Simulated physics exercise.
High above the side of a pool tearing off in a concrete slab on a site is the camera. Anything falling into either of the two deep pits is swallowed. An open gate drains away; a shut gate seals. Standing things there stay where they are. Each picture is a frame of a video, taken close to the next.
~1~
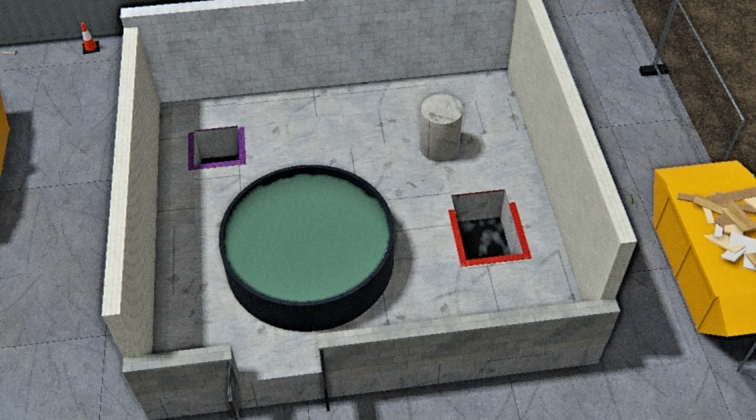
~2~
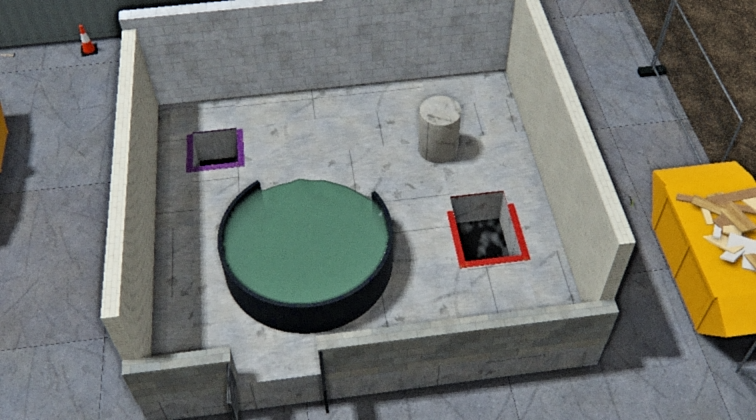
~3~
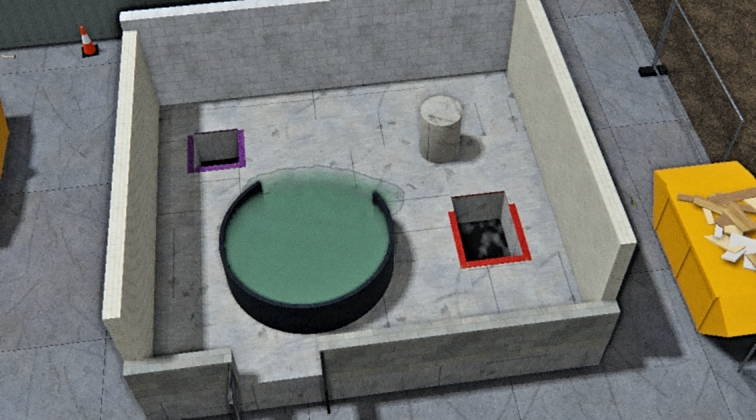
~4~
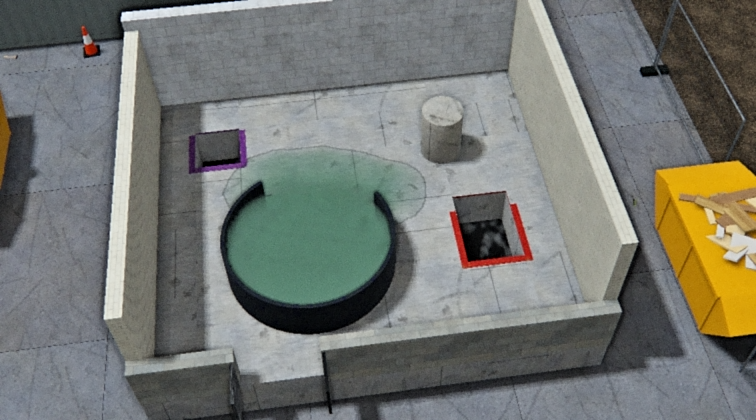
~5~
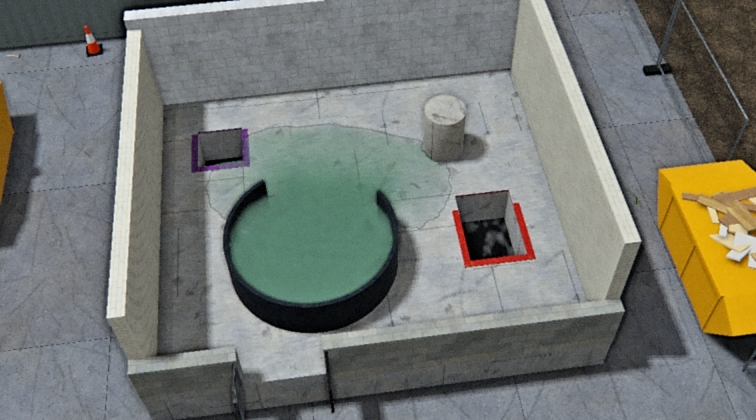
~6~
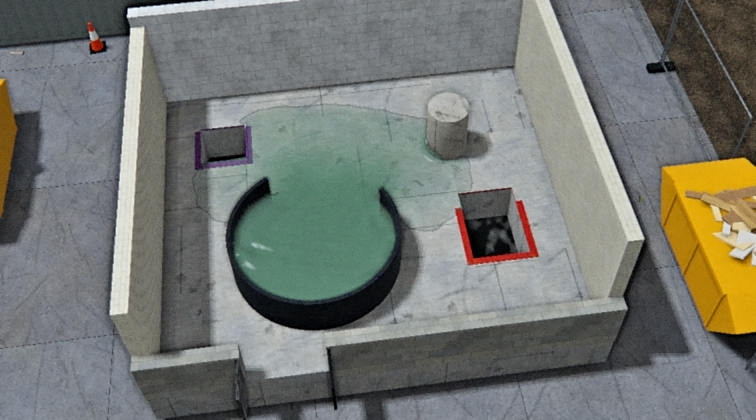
Green water in a round, dark-walled pool sits still until the wall opens on the far side, then pours through the gap and spreads across the walled concrete slab, around a purple-edged opening and to a concrete column.
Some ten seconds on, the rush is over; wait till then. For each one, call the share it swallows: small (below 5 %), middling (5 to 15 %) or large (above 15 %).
Calls: Gate - small; purple pit - large; red pit - large.
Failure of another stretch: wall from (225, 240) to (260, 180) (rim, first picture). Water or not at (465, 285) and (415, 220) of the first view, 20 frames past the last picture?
Waterless, waterless.
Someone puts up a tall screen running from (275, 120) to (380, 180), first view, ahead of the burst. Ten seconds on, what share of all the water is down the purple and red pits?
I'd give purple roughly 40 % and red roughly 12 %.
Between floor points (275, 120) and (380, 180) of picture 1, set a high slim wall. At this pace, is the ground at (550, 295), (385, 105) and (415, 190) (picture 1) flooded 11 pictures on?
Result, listed order: Spot 1 kept clear of the flood, spot 2 reached by the flood, spot 3 reached by the flood.
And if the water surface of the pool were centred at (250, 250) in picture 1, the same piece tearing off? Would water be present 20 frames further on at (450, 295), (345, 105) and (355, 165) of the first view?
In sequence: Unflooded, next inundated, then inundated.
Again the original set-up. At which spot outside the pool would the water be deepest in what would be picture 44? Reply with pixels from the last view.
Pointing at (594, 313).
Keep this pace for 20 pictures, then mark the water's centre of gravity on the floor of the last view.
That puts it at around (361, 164).
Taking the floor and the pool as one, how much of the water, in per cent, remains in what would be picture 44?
Estimate: 76 per cent.
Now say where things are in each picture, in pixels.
In the first picture, the round pool at (307, 233) is whole and still.
In the second picture, the front is at a hidden place, out from the gap on the round pool's far side.
In the third picture, water pours out on the round pool's far side and has run to a hidden place.
In the fourth picture, the front is at (229, 192), out from the gap on the round pool's far side.
In the fifth picture, water pours out on the round pool's far side and has run to (441, 165).
In the sixth picture, the front is at (463, 160), out from the gap on the round pool's far side.
A moment on, water covers 40 % of the floor; the gate 0 %, the purple pit 2 %, the red pit 0 %.
Next, water covers 50 % of the floor; the gate 0 %, the purple pit 3 %, the red pit 0 %.
Then, water covers 55 % of the floor; the gate 0 %, the purple pit 6 %, the red pit 1 %.
Later, water covers 85 % of the floor; the gate 0 %, the purple pit 14 %, the red pit 10 %.
In the end, water covers 100 % of the floor; the gate 3 %, the purple pit 22 %, the red pit 21 %.
